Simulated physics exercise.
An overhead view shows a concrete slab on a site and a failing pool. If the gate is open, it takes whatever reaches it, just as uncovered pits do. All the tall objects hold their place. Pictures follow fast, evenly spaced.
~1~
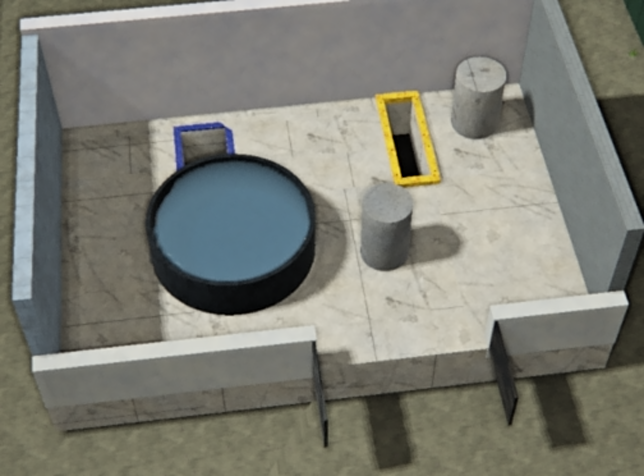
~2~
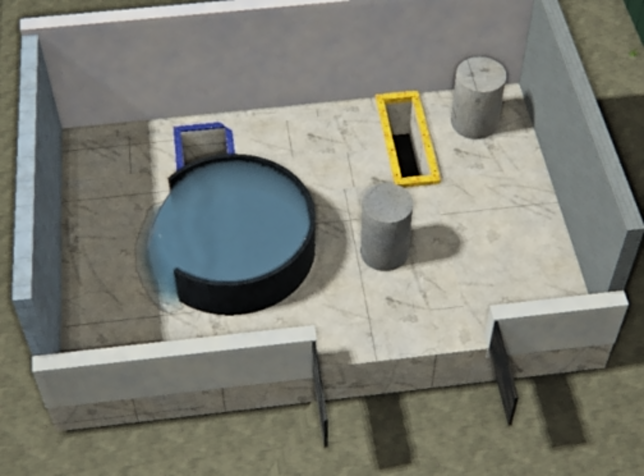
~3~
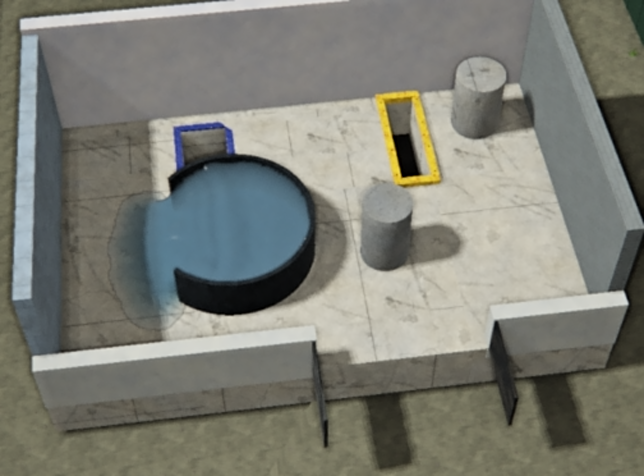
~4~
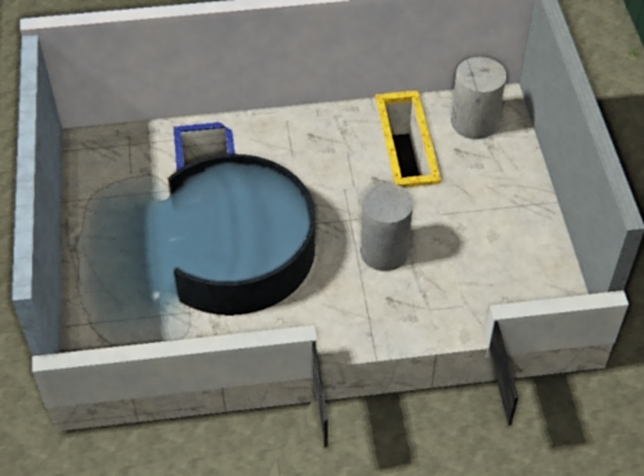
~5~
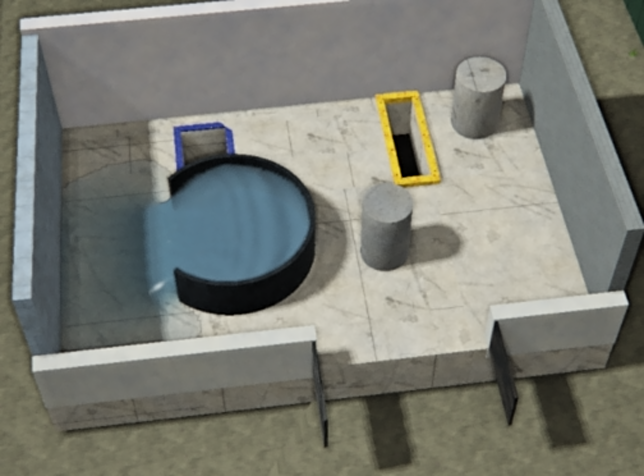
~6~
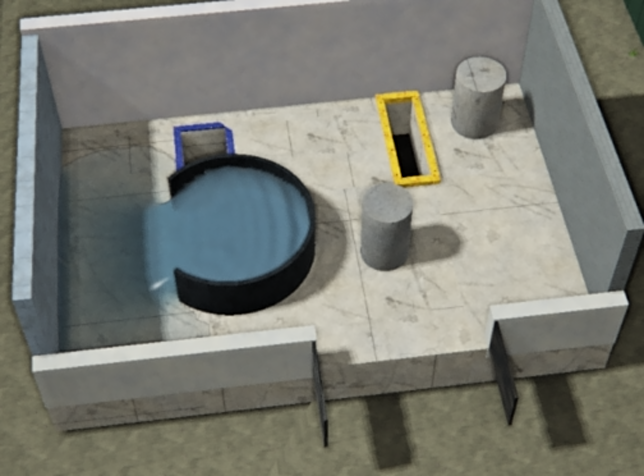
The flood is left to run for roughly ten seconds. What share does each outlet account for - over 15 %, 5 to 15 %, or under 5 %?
Breakdown: The gate accounts for 5 to 15 %; the yellow pit accounts for under 5 %; the blue pit accounts for over 15 %.
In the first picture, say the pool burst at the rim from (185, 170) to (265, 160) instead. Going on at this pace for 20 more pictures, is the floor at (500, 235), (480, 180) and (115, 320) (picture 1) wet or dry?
One after the other: Not flooded, no water, dry.
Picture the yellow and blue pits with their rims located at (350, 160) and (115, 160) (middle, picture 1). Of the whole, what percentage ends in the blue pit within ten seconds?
Share for blue, in per cent: 35.
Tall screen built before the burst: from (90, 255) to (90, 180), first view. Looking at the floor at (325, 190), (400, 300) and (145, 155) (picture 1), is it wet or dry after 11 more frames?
Okay, the first comes out left untouched, the next left untouched, and the last soaked.
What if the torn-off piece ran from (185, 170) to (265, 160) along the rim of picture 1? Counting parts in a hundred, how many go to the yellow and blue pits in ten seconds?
Out of every hundred parts, yellow takes 6 and blue takes 55.
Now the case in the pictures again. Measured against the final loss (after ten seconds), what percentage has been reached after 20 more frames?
Share gone by then: About 20 %.
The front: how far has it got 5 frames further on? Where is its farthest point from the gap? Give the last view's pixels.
I'd say near (63, 134).
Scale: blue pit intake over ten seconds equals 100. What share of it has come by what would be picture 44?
Close to 65 %.
A moment on, water covers 20 % of the floor; the gate 0 %, the yellow pit 0 %, the blue pit 0 %.
Next, water covers 30 % of the floor; the gate 0 %, the yellow pit 0 %, the blue pit 0 %.
Then, water covers 50 % of the floor; the gate 0 %, the yellow pit 0 %, the blue pit 6 %.
Later, water covers 85 % of the floor; the gate 4 %, the yellow pit 0 %, the blue pit 18 %.
In the end, water covers 95 % of the floor; the gate 7 %, the yellow pit 0 %, the blue pit 28 %.
